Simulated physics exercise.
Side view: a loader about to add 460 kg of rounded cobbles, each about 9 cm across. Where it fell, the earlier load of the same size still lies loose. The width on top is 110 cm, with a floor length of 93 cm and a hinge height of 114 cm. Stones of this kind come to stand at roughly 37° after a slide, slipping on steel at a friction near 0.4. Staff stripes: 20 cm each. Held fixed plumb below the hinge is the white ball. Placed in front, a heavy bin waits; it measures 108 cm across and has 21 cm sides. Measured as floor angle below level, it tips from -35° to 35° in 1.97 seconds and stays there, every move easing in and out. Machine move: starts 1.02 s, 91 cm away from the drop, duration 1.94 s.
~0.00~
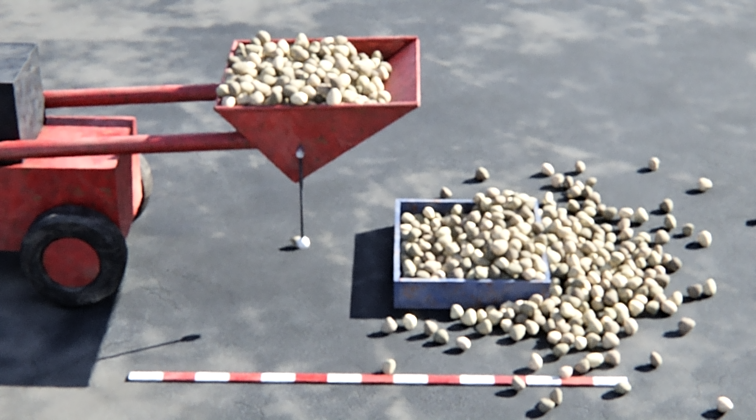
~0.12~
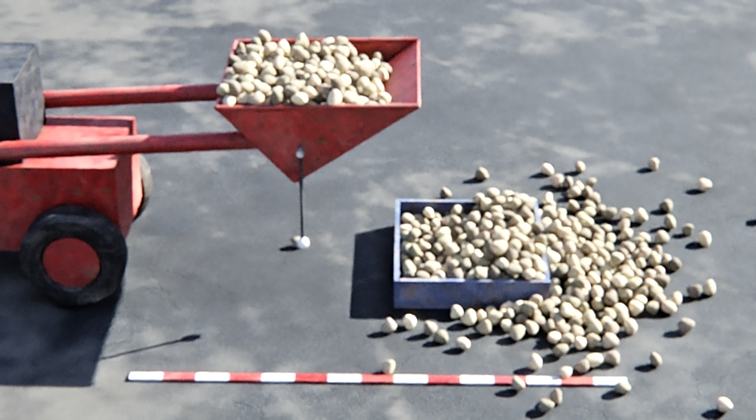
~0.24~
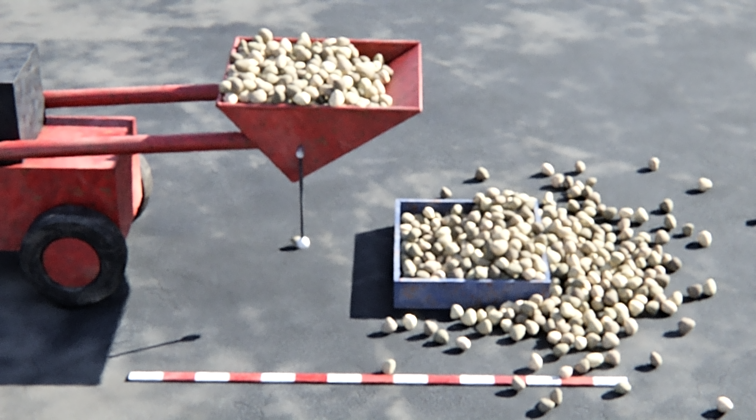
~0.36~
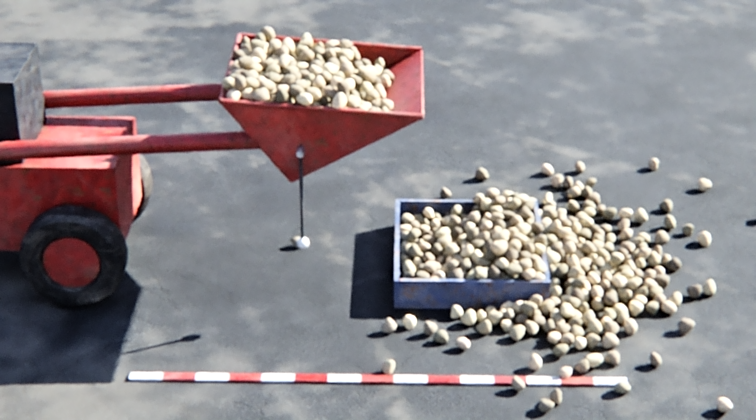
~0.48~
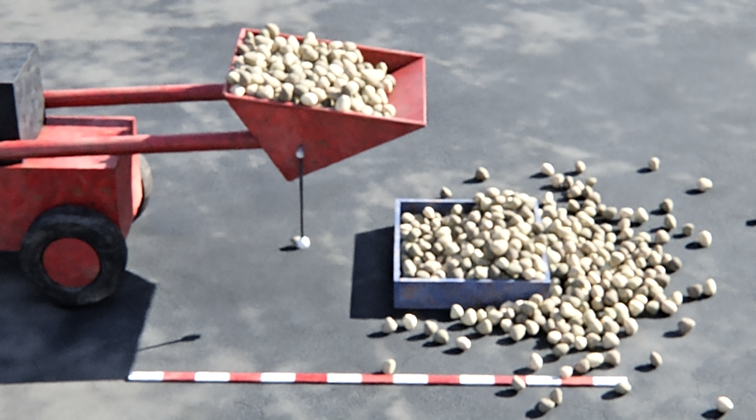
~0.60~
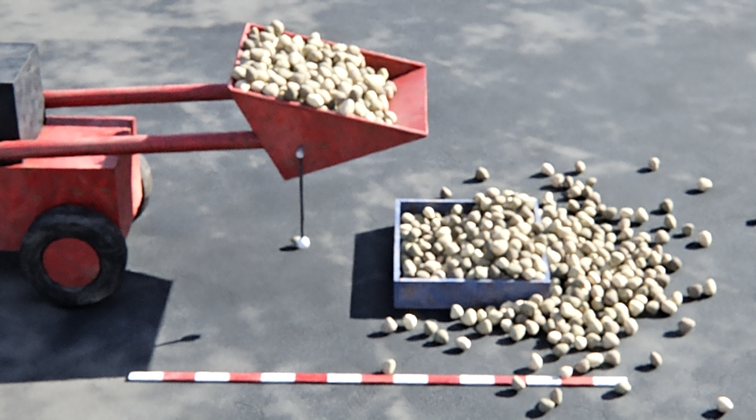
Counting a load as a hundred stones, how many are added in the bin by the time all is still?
Some 24 are added.
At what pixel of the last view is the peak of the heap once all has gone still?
It ends up around (431, 227) in the last picture.
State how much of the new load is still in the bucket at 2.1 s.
Held: Around 20 % of the load.
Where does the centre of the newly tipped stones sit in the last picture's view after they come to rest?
I'd say close to (373, 253).
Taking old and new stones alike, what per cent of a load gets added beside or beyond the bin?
Result: Near 5 % of one load.
After 1.5 s the floor is at 24°; in per cent of one load, 90 in the bucket, 5 short of the bin, 58 in the bin, 49 beside or beyond the bin; the foremost stones are at (697, 225).
After 2.1 s the floor is at 35°; in per cent of one load, 20 in the bucket, 51 short of the bin, 77 in the bin, 53 beside or beyond the bin; the foremost stones are at (697, 225).
After 3.4 s the floor is at 35°; in per cent of one load, 0 in the bucket, 70 short of the bin, 77 in the bin, 54 beside or beyond the bin; the foremost stones are at (697, 225).
After 6.1 s the floor is at 35°; in per cent of one load, 0 in the bucket, 70 short of the bin, 77 in the bin, 54 beside or beyond the bin; the foremost stones are at (697, 225). Net gain in the bin, 24.
